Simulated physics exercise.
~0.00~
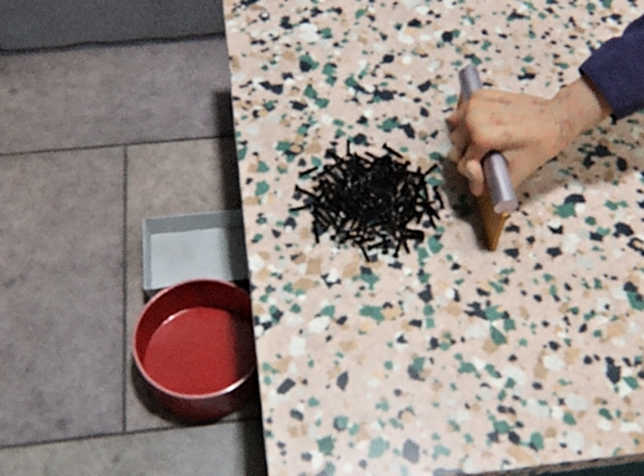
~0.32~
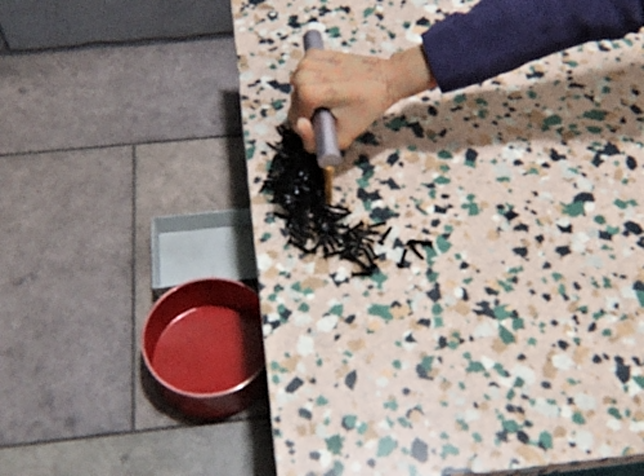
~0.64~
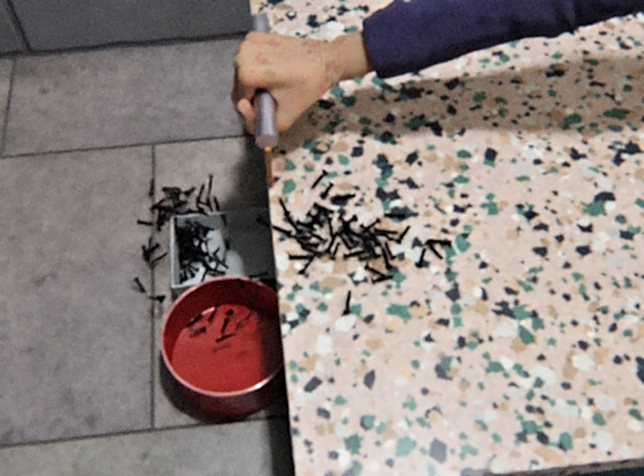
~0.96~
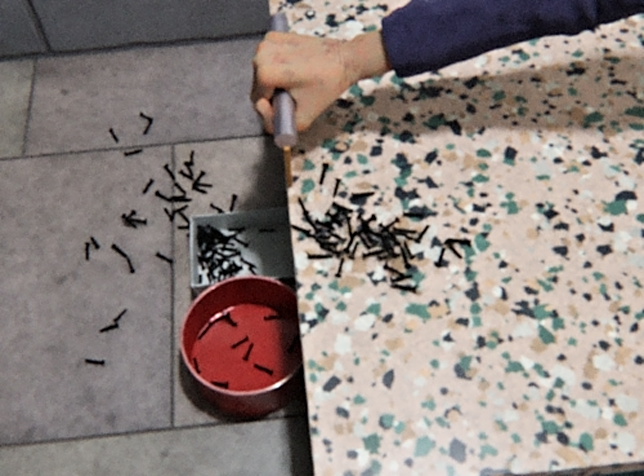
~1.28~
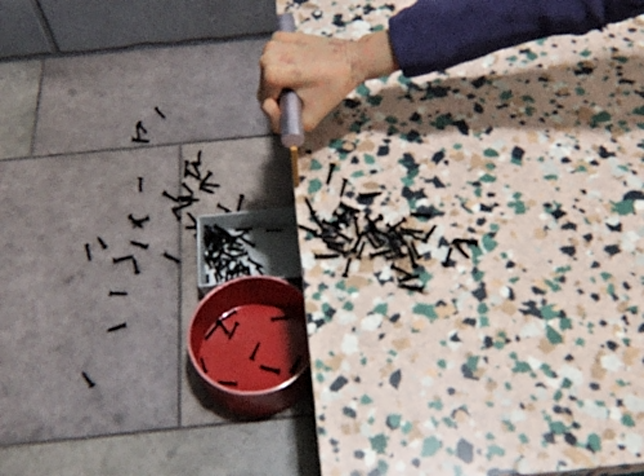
A pile of small black screws was pushed left across a speckled tabletop by a hand holding a scraper, and many spilled over the edge, landing mostly in a white tin, some on the floor and a few in a red pot, while others stayed on top.
